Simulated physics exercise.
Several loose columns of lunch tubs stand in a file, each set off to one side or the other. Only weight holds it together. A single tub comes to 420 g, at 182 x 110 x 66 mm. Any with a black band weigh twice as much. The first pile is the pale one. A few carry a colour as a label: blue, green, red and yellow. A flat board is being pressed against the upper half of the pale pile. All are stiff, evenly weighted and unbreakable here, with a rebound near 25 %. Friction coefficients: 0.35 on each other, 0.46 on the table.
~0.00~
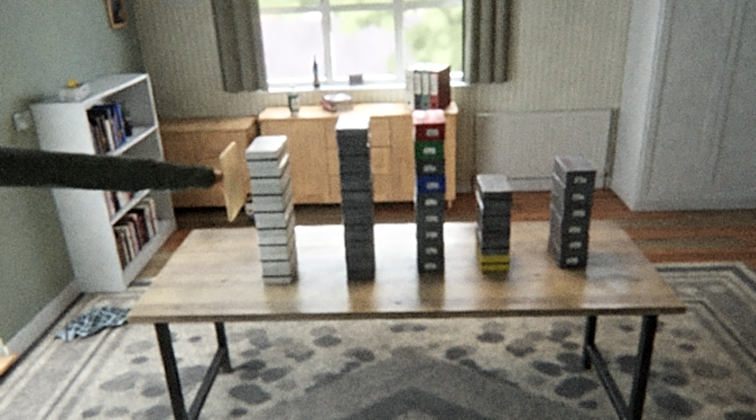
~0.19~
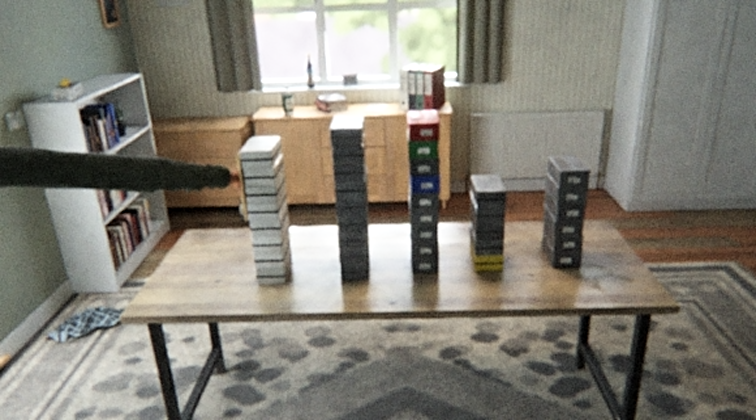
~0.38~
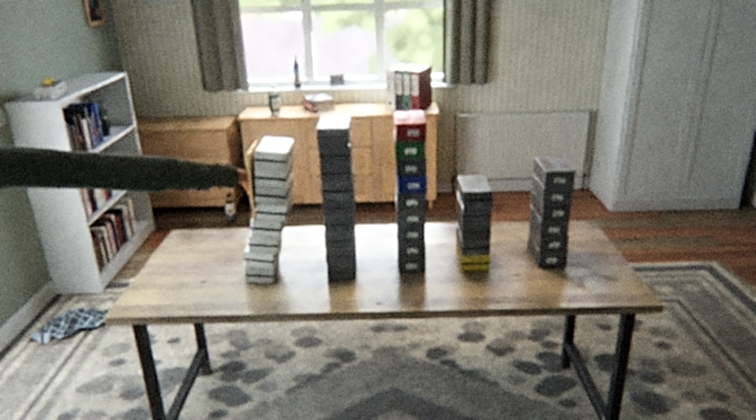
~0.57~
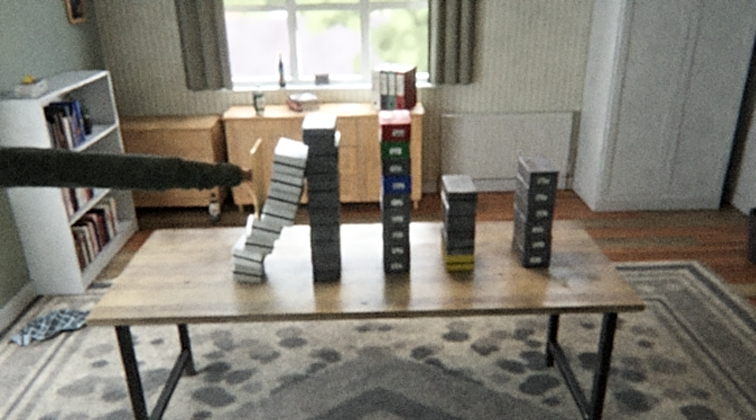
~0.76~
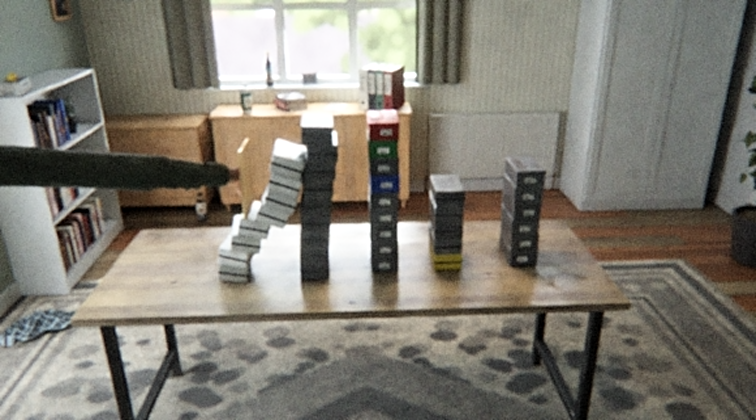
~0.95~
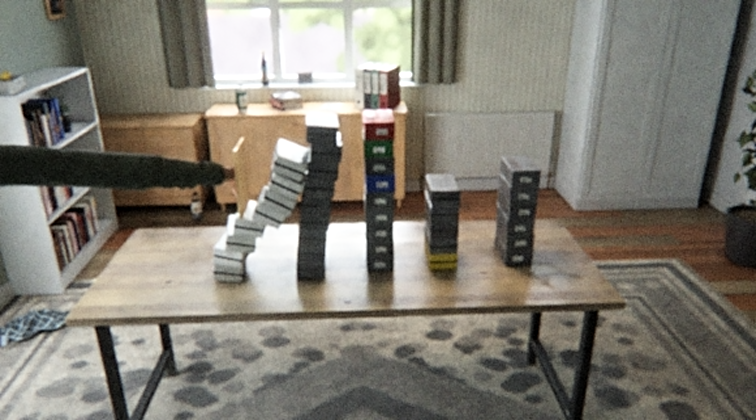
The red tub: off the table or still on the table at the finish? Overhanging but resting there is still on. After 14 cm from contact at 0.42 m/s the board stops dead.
The red tub drops off.
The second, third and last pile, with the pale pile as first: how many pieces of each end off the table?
Pieces: Second 0, third 3, last 4.
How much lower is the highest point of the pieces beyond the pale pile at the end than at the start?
Some 29 cm lower.
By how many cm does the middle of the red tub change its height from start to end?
About 128 cm lower.
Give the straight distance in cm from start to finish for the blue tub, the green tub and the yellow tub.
Moved: Blue 36, green 176, yellow 4.
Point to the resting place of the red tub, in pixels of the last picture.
Around (704, 365).
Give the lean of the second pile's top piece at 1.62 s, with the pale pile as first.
About 20°.
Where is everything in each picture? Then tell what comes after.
In the first frame (places mark the middle of the side facing us; the camera pans a little), board (225, 181) 8 cm short; red tub (430, 132); blue tub (432, 185); yellow tub (495, 264); the rest undisturbed.
The second frame shows board (241, 180) 4 mm short; red tub (424, 132).
The third frame shows board (250, 180) 8 cm in, top of the pale pile leaning 6°; red tub (411, 133); the rest undisturbed.
The fourth frame shows board (254, 179) 14 cm in, top of the pale pile leaning 16°; red tub (396, 133); one has shifted.
The fifth frame shows board (241, 178) 14 cm in, stopped, top of the pale pile leaning 21°; red tub (384, 132); 8 disturbed, none off the table.
The sixth frame shows board (236, 177) 14 cm in, stopped, top of the pale pile leaning 25°; red tub (380, 131); blue tub (381, 184); green tub (378, 150); steepest lean 6°, the tub at (319, 189); 9 disturbed, none off the table.
After 1.30 s, 4 of the pale pile down; none of the 29 other tubs off the table, 14 disturbed; red tub shifted 57 mm; green tub shifted 51 mm.
After 1.62 s, 4 of the pale pile down; none of the 29 other tubs off the table, 19 disturbed; red tub leaning 26°, 59 mm lower; green tub leaning 26°, 50 mm lower.
After 1.98 s, 4 of the pale pile down; none of the 29 other tubs off the table, 29 disturbed; red tub leaning 11°, 14 cm lower; yellow tub leaning 34°.
After 2.64 s, 4 of the pale pile down; 6 of the 29 other tubs off the table; red tub leaning 34°, 1.25 m lower; green tub on its side.
By the end (3.7 s), 4 of the pale pile down; 7 of the 29 other tubs off the table; red tub 1.28 m lower; green tub upside down; blue tub leaning 36°, 15 cm lower. As the last picture would show them, middles, red tub near (704, 365), green tub near (653, 368).
